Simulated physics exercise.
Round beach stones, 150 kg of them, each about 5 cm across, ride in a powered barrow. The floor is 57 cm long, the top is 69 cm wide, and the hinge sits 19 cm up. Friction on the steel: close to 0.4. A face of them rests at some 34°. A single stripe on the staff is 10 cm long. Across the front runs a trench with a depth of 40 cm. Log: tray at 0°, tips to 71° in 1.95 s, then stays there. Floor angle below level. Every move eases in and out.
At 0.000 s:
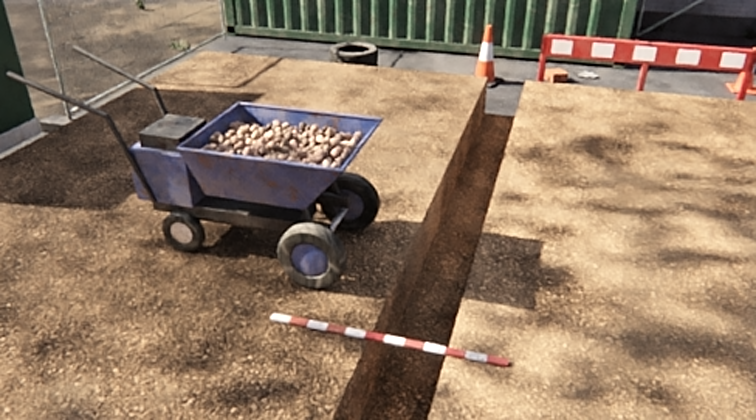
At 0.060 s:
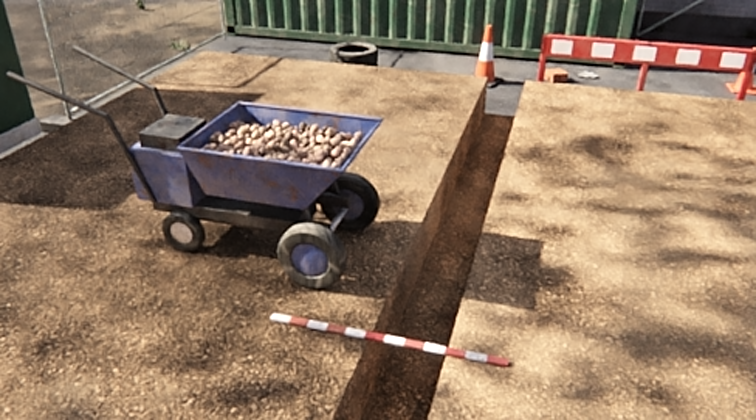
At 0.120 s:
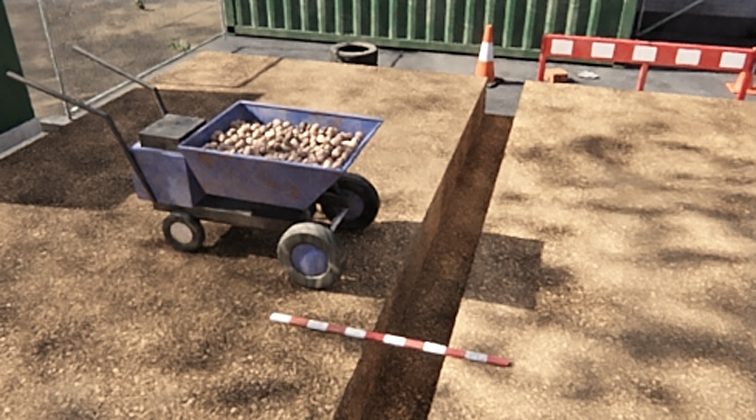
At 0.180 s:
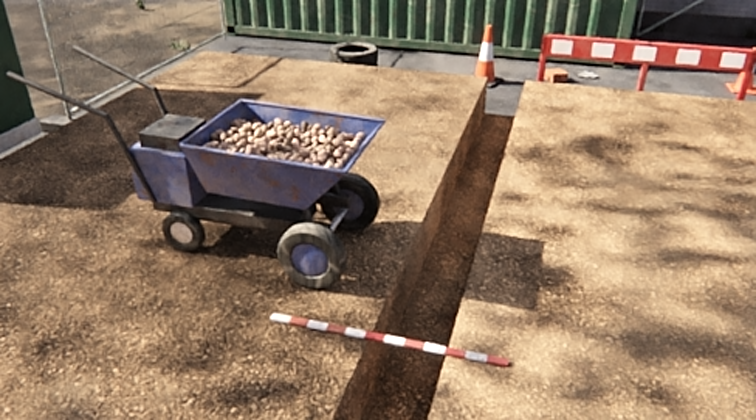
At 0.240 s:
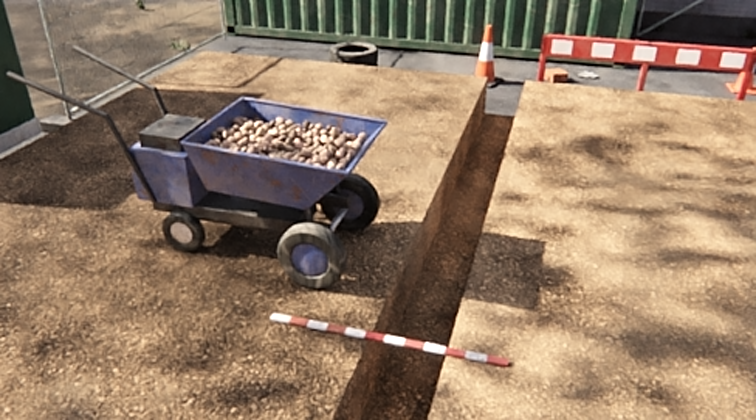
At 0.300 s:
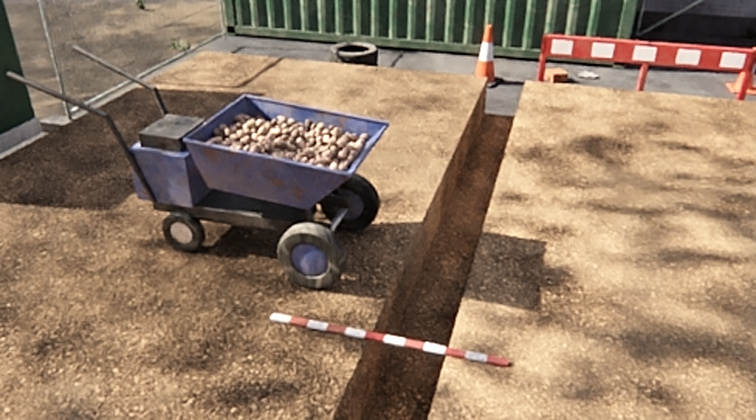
The clip shows a blue barrow loaded with round stones standing on gravelly ground left of a narrow trench, with a red-and-white staff across it. The tray slowly tilts slightly forward to the right, while everything else stays still.
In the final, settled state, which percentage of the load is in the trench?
62 per cent is in the trench.
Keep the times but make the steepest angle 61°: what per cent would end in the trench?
Close to 70 per cent then.
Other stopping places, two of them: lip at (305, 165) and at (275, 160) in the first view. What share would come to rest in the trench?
I'd expect close to 100 per cent at the first and 85 per cent at the second.
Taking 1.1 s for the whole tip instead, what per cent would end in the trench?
With that change, it comes to around 50 per cent.
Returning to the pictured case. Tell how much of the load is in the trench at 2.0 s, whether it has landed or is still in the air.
About 40%.
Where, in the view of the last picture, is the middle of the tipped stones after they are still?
(455, 316).
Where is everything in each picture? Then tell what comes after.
Lip at (343, 171), floor tilted 0°, highest stones at (296, 137), in the first picture.
The tray is at 0°, its lip at (343, 171); the top of the load is at (296, 137); the stones move at 0.1 m/s on average, in the second picture.
The tray is at 1°, its lip at (344, 172); the top of the load is at (290, 136); the stones move at 0.1 m/s on average, in the third picture.
Lip at (346, 173), floor tilted 2°, highest stones at (291, 136); the stones move at 0.2 m/s on average, in the fourth picture.
The tray is at 3°, its lip at (348, 174); the top of the load is at (275, 131); the stones move at 0.2 m/s on average, in the fifth picture.
The tray is at 5°, its lip at (351, 175); the top of the load is at (263, 128); the stones move at 0.3 m/s on average, in the sixth picture.
After 1.5 s the floor is at 60°; 96 % in the tray, 4 % in the trench; the foremost stones are at (456, 247).
After 2.0 s the floor is at 71°; 26 % in the tray, 41 % in the trench, 33 % past the trench; the foremost stones are at (582, 302).
After 2.4 s the floor is at 71°; 7 % in the tray, 55 % in the trench, 39 % past the trench; the foremost stones are at (627, 295).
After 4.3 s the floor is at 71°; 0 % in the tray, 62 % in the trench, 38 % past the trench; the foremost stones are at (635, 296).
